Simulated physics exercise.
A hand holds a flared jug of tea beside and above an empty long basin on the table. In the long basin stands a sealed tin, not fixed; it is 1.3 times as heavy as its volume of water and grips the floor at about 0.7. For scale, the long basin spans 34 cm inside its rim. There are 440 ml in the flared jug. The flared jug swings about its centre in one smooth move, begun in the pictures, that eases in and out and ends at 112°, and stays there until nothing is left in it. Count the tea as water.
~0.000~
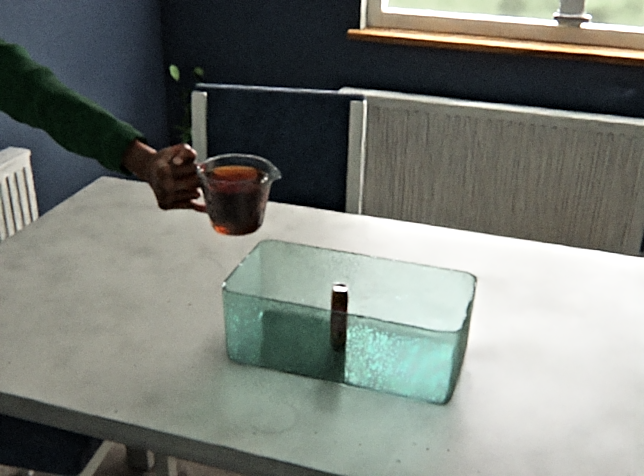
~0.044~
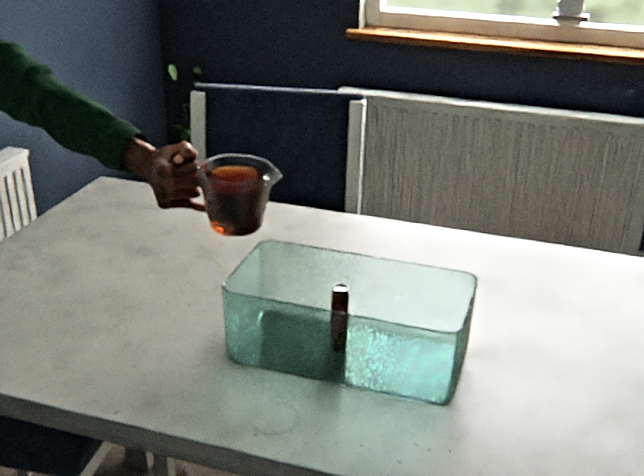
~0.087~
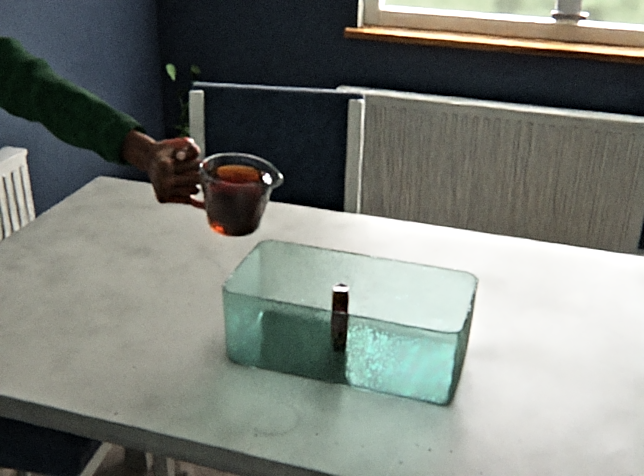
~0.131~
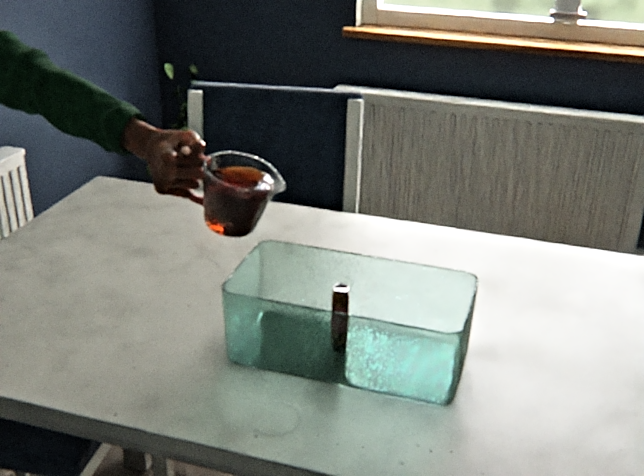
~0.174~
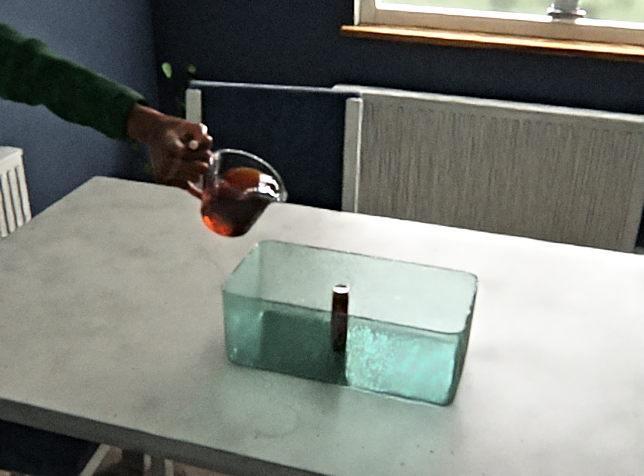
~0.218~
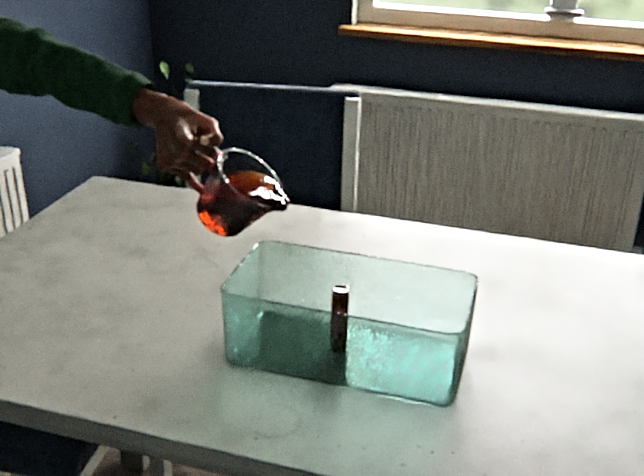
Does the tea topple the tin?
It stays up.
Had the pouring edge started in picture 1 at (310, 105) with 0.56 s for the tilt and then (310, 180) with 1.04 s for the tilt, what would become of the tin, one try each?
First it goes over; then it falls.
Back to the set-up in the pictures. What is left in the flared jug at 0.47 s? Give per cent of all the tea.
Near 28 in a hundred.
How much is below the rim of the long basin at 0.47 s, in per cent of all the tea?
Near 50 in a hundred.
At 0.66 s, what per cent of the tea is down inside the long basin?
Near 96 in a hundred.
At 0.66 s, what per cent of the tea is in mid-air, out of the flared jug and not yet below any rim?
Near 3 in a hundred.
After 0.47 s the tilt is 105° and 29 per cent is still to pour; the tin stands where it began.
After 0.66 s the tilt is 112° and 1 per cent is still to pour; the tin stands where it began.
After 0.85 s the tilt is 112° and 0 per cent is still to pour; the tin stands where it began.
After 1.06 s the tilt is 112° and 0 per cent is still to pour; the tin stands where it began.
In the end the tin stands where it began.
